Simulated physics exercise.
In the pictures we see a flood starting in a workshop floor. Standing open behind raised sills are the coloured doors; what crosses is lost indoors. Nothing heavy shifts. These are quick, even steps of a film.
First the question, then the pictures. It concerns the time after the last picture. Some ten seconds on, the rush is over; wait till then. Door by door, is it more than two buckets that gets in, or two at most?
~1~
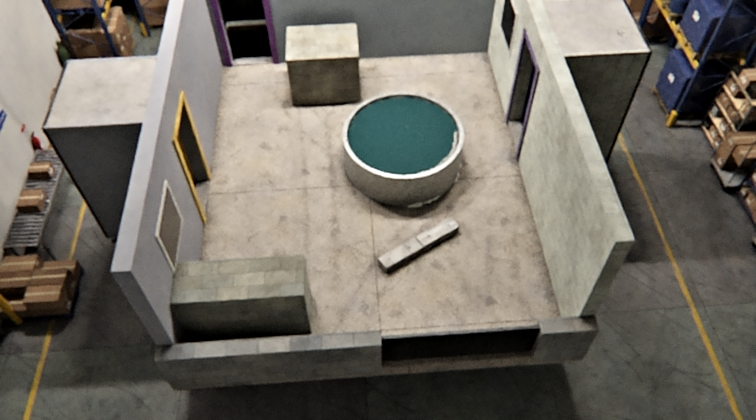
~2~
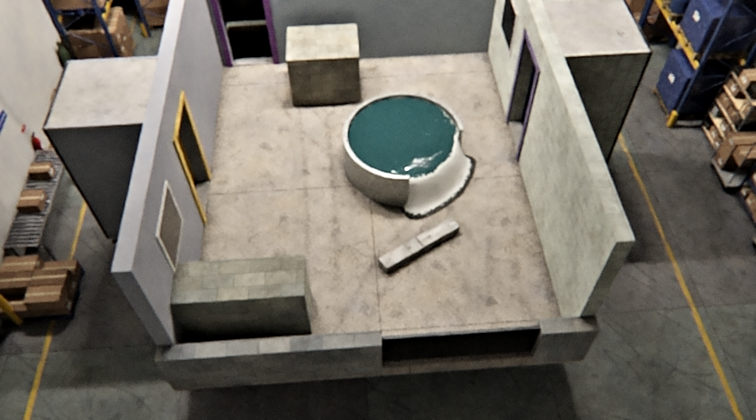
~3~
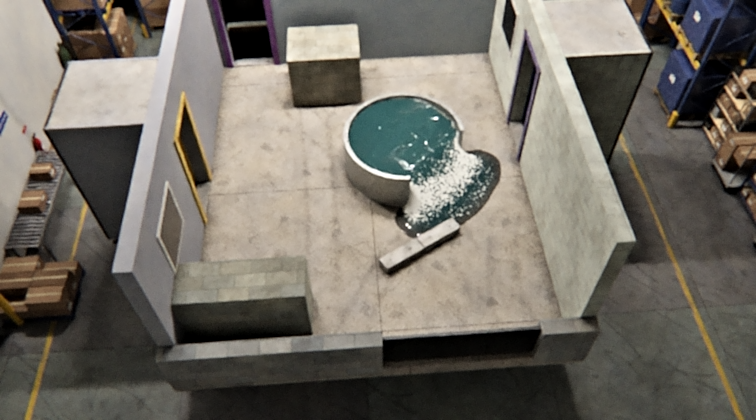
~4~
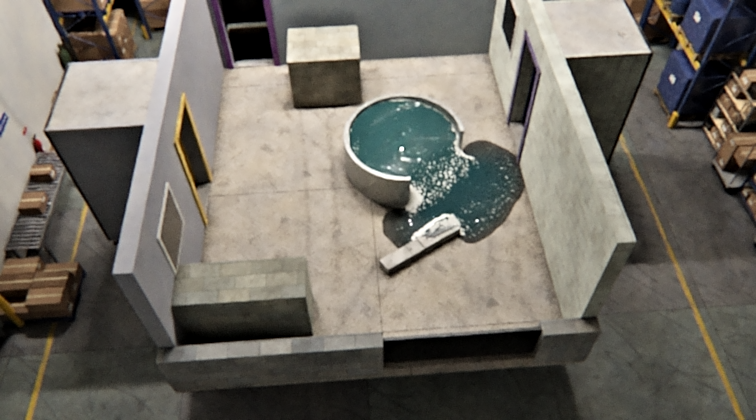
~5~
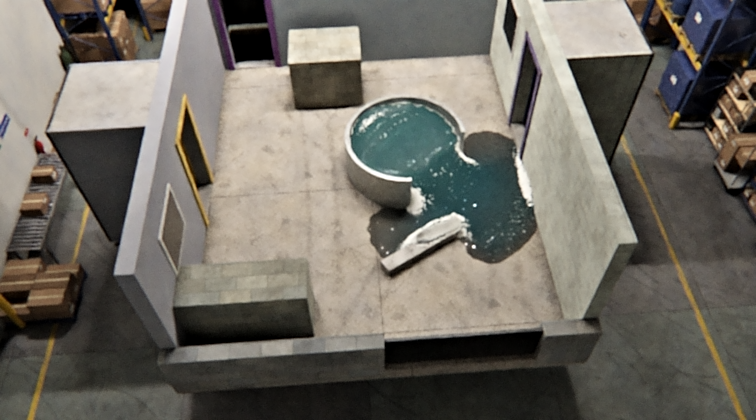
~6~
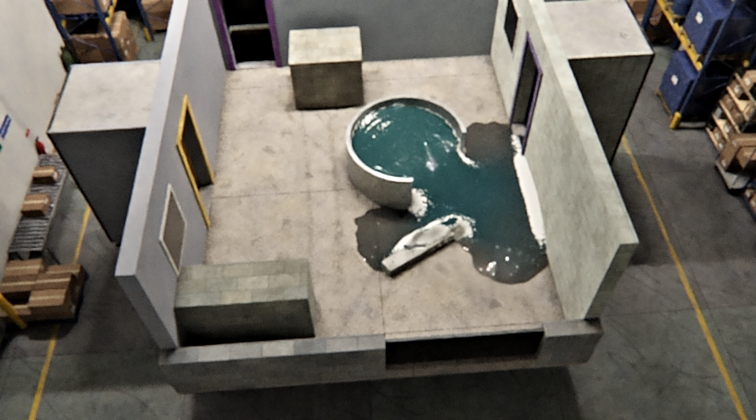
The blue door counts as not over. The purple door counts as over. The yellow door counts as over.
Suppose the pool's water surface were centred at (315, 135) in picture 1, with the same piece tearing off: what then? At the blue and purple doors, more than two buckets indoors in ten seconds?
Blue: Falls short; purple: Falls short.
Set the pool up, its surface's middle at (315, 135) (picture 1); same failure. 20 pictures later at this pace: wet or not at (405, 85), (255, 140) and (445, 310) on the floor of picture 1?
Spot by spot, in the order asked: Untouched, untouched, swamped.
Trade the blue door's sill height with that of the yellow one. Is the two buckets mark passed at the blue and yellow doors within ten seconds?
One by one: Blue door overshoots, yellow door falls short.
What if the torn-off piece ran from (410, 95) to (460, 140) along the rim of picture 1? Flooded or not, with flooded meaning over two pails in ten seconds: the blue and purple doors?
In short: Blue exceeds the limit, purple exceeds the limit.
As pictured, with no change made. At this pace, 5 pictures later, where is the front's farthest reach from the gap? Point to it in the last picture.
Around (567, 342).
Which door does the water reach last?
Last in line is the door marked purple.
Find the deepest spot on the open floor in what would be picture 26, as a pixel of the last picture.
Close to (192, 369), I'd say.
A moment on, water covers 25 % of the floor; the blue door under two buckets in, the purple door not reached, the yellow door not reached.
Next, water covers 45 % of the floor; the blue door under two buckets in, the purple door not reached, the yellow door not reached.
Then, water covers 65 % of the floor; the blue door under two buckets in, the purple door not reached, the yellow door wet at the sill, nothing in.
Later, water covers 85 % of the floor; the blue door under two buckets in, the purple door wet at the sill, nothing in, the yellow door over two buckets in.
In the end, water covers 100 % of the floor; the blue door under two buckets in, the purple door over two buckets in, the yellow door over two buckets in.
